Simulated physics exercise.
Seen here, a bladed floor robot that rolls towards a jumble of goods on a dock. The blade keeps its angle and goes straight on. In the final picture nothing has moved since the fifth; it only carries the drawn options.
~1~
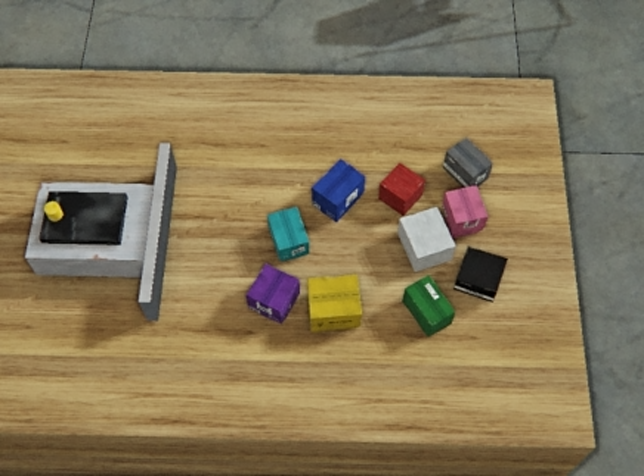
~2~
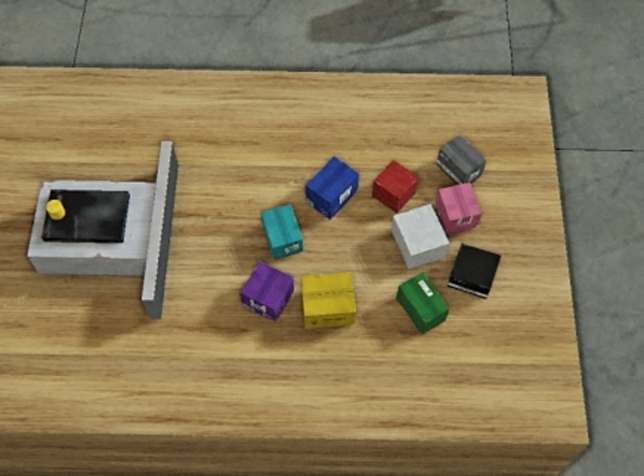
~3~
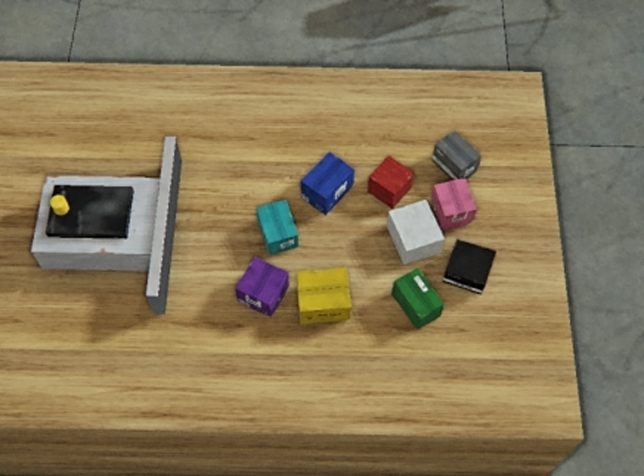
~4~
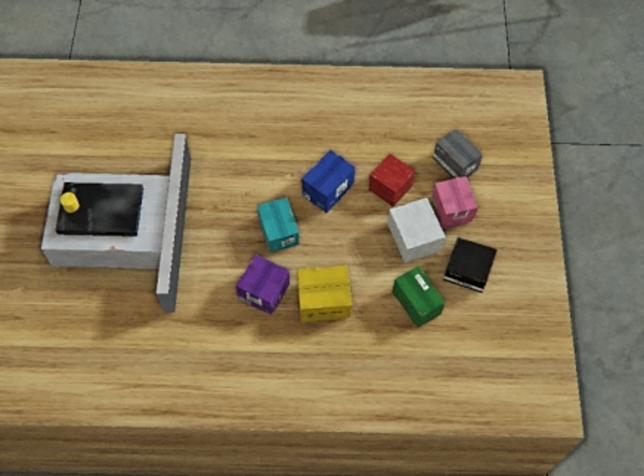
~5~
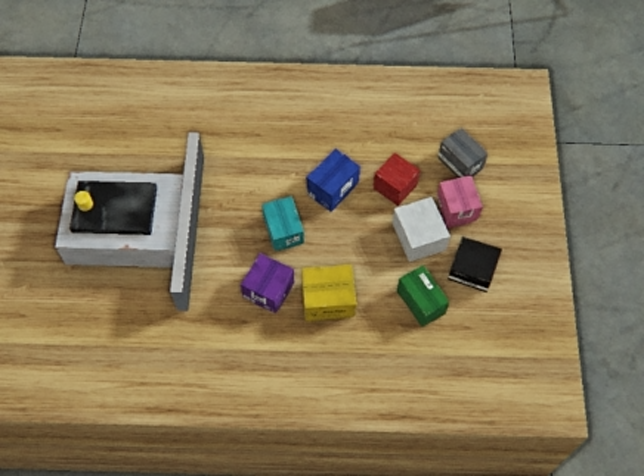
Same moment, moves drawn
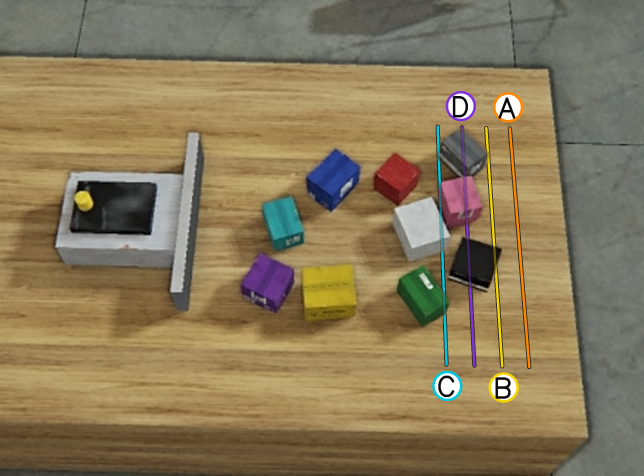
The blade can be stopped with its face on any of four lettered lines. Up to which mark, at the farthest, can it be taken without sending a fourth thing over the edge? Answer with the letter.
It should halt at B.
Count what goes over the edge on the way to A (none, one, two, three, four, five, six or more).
By then, six or more.
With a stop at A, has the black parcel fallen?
Yes.
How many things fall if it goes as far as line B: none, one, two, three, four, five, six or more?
In all, three.
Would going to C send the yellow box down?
No.
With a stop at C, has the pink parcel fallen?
No.
On the marked copy, A at (519, 240); B at (494, 239); C at (442, 238); D at (468, 238).
Taking B. A third of the way, robot (232, 210); yellow box (365, 294); purple parcel (321, 280).
Two thirds of the way, robot (345, 213); green box (519, 309); black parcel (505, 265).
When it is over, robot (431, 215); green box over the edge; pink parcel over the edge; three fallen.
As for the rest, A drops six; C is within the limit but short; D is within the limit but short.
